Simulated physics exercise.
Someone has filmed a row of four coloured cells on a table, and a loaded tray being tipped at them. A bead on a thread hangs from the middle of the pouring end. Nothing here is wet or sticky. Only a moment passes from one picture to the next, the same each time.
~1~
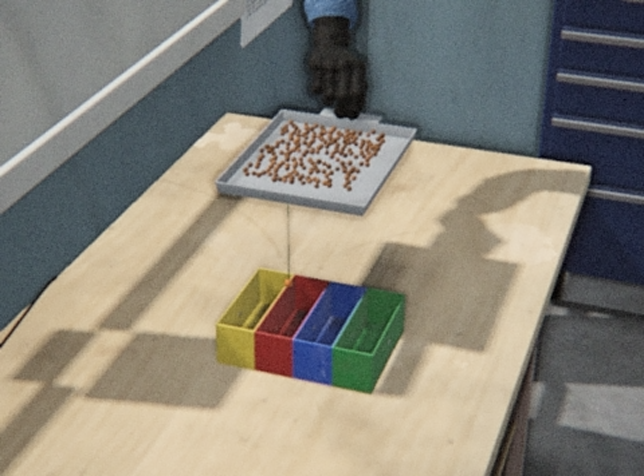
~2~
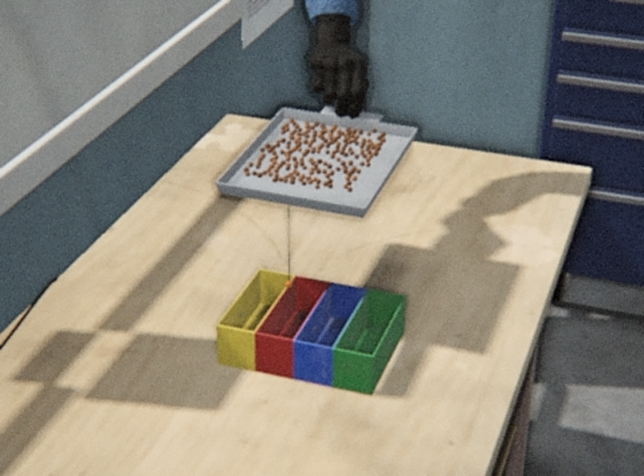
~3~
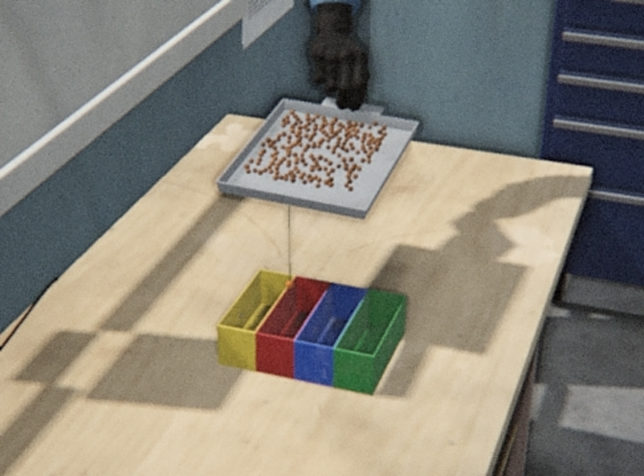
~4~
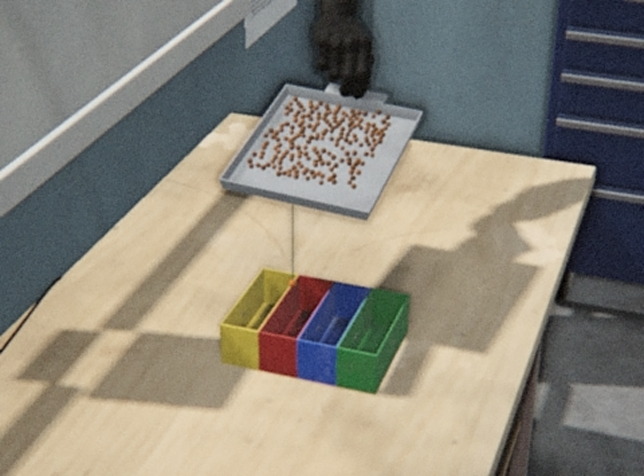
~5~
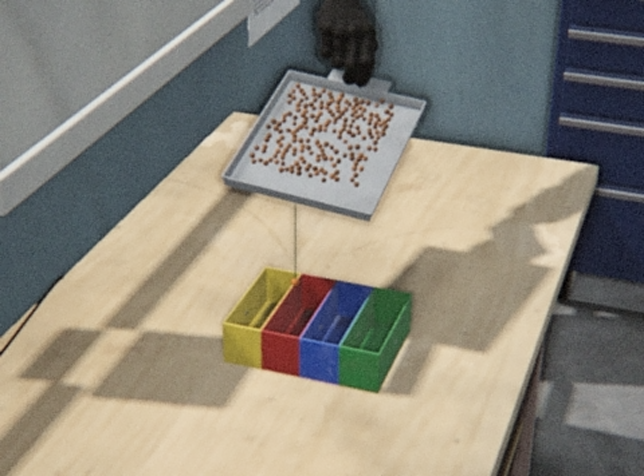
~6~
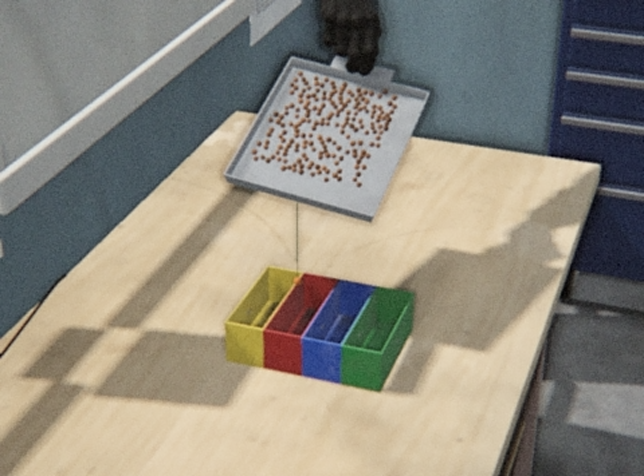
A dark-gloved hand with a blue sleeve holds a grey square tray scattered with small orange-brown balls above a pale wooden table, seen from above at an angle, with dark blue drawers at right. Below the tray sit four joined open cells, yellow, red, blue and green from left to right. The hand gradually raises the tray's far side, tilting it toward the near right corner, while the view shifts very slightly.
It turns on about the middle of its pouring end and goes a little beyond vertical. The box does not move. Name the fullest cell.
Most goes to the blue cell.
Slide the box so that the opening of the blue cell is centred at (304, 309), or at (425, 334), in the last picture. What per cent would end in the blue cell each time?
The first gives 10 %, the second 0 %.
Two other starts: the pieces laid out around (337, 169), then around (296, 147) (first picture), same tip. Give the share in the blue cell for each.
Near 60 % and 50 %.
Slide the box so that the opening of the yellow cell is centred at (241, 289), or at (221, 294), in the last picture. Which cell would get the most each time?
In turn: Green; that green cell.
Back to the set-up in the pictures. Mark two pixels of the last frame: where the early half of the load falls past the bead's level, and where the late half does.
First near (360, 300), later near (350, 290).
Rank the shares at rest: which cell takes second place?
It is the green one.
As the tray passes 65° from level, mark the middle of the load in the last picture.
At about (348, 210).
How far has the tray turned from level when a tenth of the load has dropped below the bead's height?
At some 65 degrees.
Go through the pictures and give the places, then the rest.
In the first frame, corners of the pouring end near (218, 181) and (363, 205), level; middle of the load near (318, 152), cereal balls; bead on its thread near (289, 283); yellow cell near (235, 343); red cell near (274, 351); blue cell near (313, 359); green cell near (352, 367).
In the second frame, corners of the pouring end near (219, 182) and (363, 207), level; middle of the load near (318, 151).
In the third frame, corners of the pouring end near (219, 181) and (364, 209), tipped barely, lowest at the right corner; middle of the load near (319, 147).
In the fourth frame, corners of the pouring end near (222, 178) and (367, 210), tipped a little, lowest at the right corner; middle of the load near (322, 138).
In the fifth frame, corners of the pouring end near (225, 175) and (370, 212), tipped a little, lowest at the right corner; middle of the load near (325, 130).
In the sixth frame, corners of the pouring end near (227, 173) and (372, 214), tipped clearly, lowest at the right corner; middle of the load near (328, 124); yellow cell near (245, 341); red cell near (283, 349); blue cell near (322, 357); green cell near (361, 365).
Shortly afterwards, tray tipped steeply; the bulk on the tray; only a few in the blue cell; only a few in the green cell; only a few in the red cell; a little falling or outside the box.
Next, tray tipped past a quarter turn; near a third on the tray; near a quarter in the green cell; near a quarter in the blue cell; only a few in the red cell; near a quarter falling or outside the box.
Some moments later, tray tipped past a quarter turn; near half in the blue cell; near a third in the green cell; a little in the red cell; only a few in the yellow cell; only a few falling or outside the box.
In the end, tray tipped past a quarter turn; near half in the blue cell; near a third in the green cell; a little in the red cell; only a few in the yellow cell; only a few outside the box.
